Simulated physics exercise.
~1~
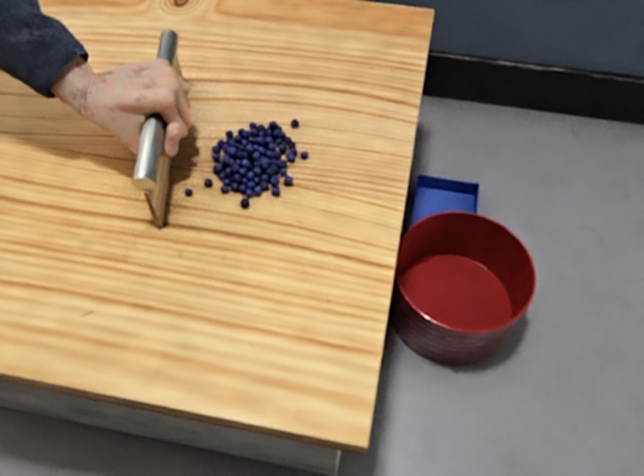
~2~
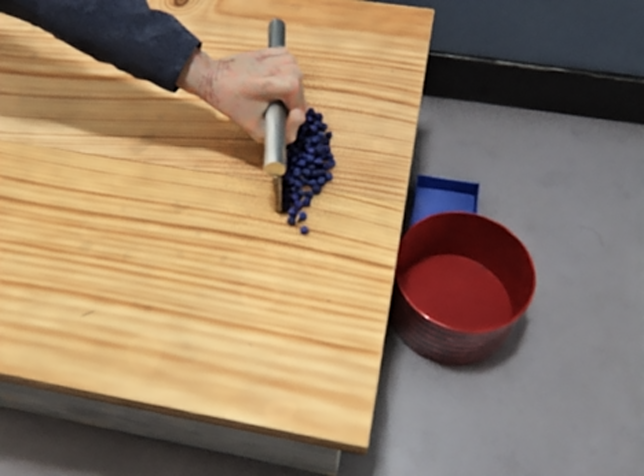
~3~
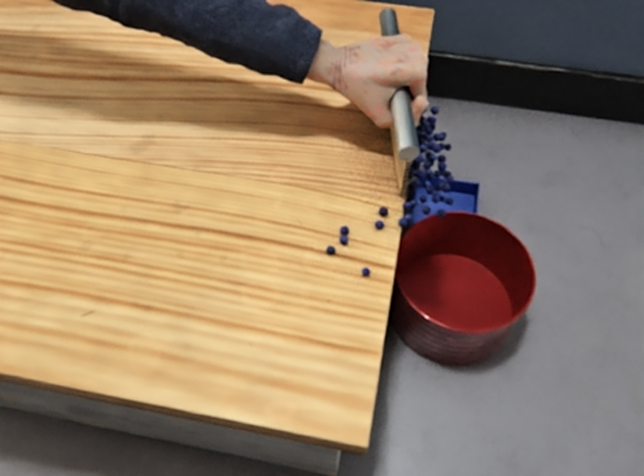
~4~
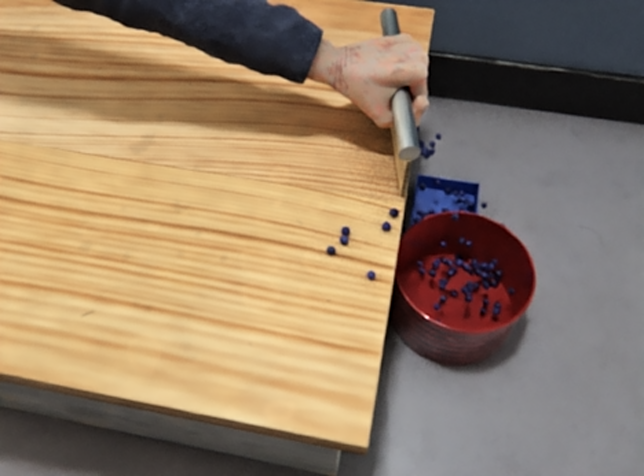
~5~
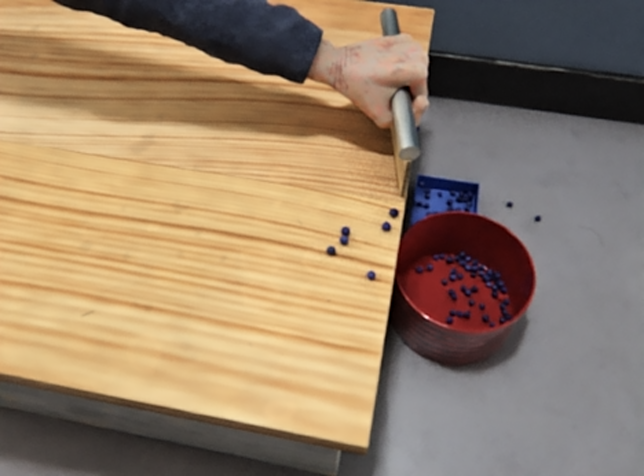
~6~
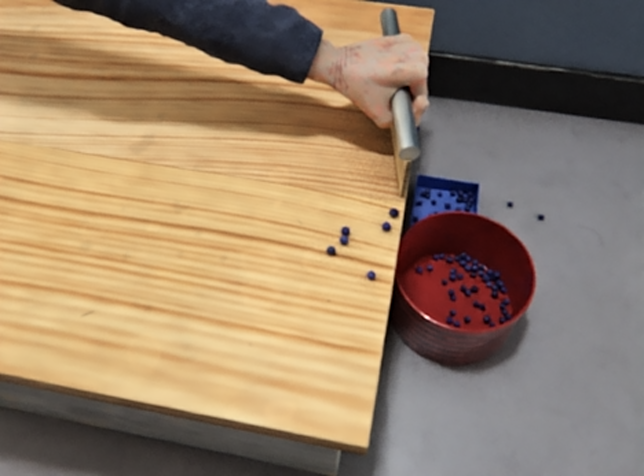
A hand scrapes blueberries off a wooden table, most landing in the red pot and blue tin.
